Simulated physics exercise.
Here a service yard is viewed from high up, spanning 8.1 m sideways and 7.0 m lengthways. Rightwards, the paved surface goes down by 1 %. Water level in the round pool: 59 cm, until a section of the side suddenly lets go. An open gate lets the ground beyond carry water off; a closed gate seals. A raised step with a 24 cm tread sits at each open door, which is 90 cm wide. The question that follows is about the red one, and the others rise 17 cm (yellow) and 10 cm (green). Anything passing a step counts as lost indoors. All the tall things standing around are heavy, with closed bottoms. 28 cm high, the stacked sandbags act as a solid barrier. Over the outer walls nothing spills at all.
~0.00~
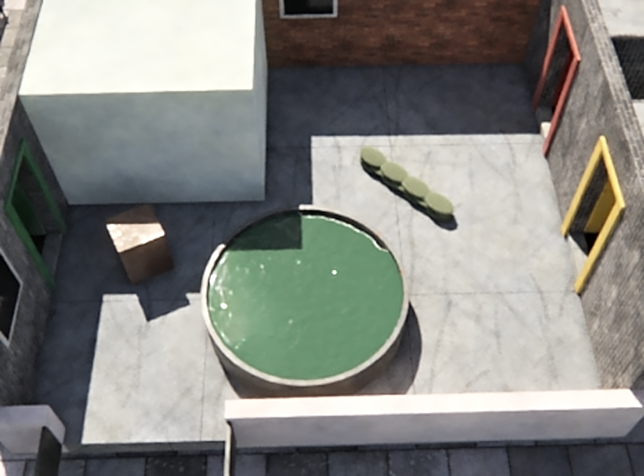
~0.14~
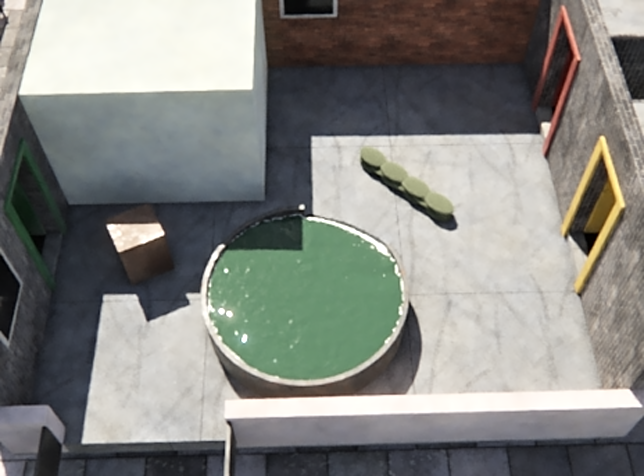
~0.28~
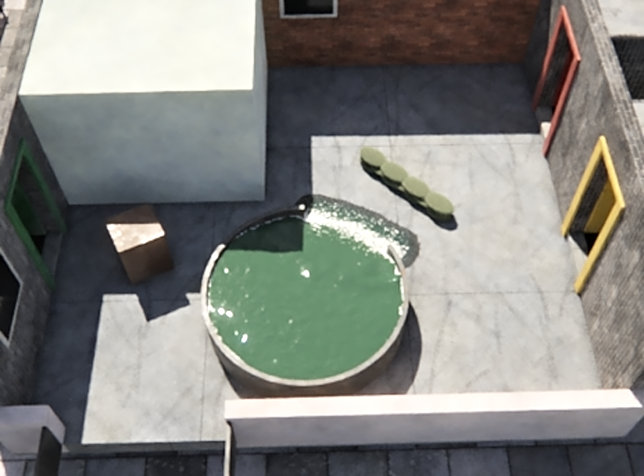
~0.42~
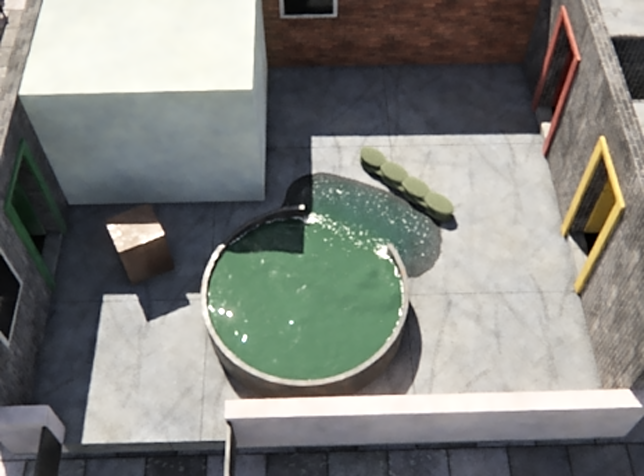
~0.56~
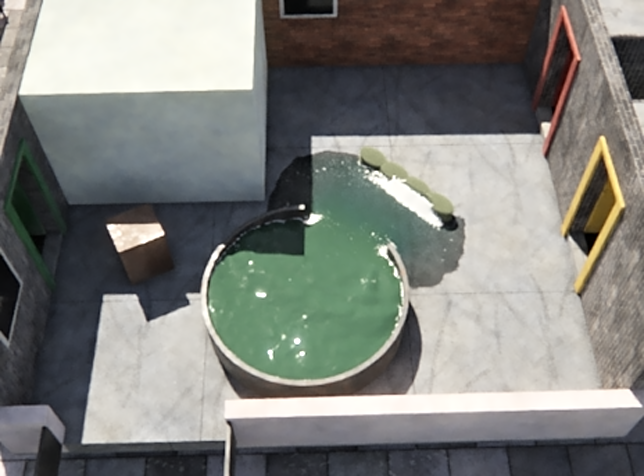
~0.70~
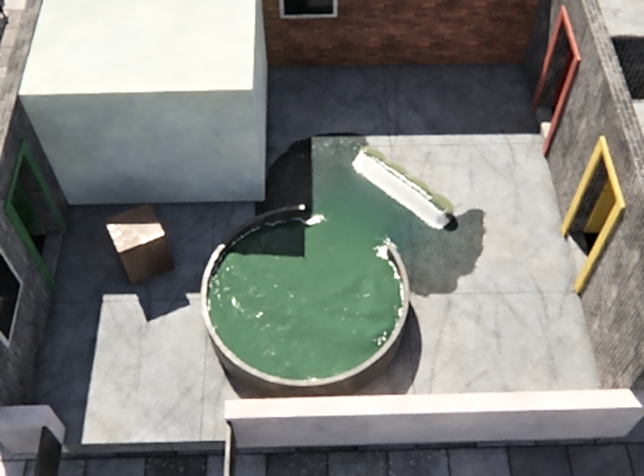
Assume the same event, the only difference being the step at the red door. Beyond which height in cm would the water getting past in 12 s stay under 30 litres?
I would say 13.5 cm.
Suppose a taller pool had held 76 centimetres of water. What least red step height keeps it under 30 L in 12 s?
A step of about 18 cm does it.
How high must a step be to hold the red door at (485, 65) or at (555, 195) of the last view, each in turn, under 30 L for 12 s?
Minimums: Roughly 15 cm and 9.0 cm.
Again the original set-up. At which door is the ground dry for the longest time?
The green door.
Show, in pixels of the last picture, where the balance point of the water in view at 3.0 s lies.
I'd say around (344, 238).
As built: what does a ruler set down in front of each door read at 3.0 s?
The yellow door has 17 cm, the green door 0 cm and the red door 4 cm.
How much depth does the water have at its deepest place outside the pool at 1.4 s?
About 46 cm at most.
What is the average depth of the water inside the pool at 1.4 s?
Around 44 centimetres.
After 1.4 s water covers 25 % of the floor, deepest (46 cm) near (395, 192); it has not reached the red door.
After 3.0 s water covers 60 % of the floor, deepest (36 cm) near (406, 201); 4 cm at the red door, 0 litres in over its 17 cm step.
After 12.0 s water covers 90 % of the floor, deepest (18 cm) near (411, 359); 10 cm at the red door, 11 litres in over its 17 cm step.
At the red door as built, the water arrived by 3.0 s and peaked near 24 cm at 5.2 s.
Run again over the same 12 s with other heights there, 68 litres in over 10.5 cm, 13 litres over 16.5 cm. The limit of 30 litres is kept from about 13.5 cm up.
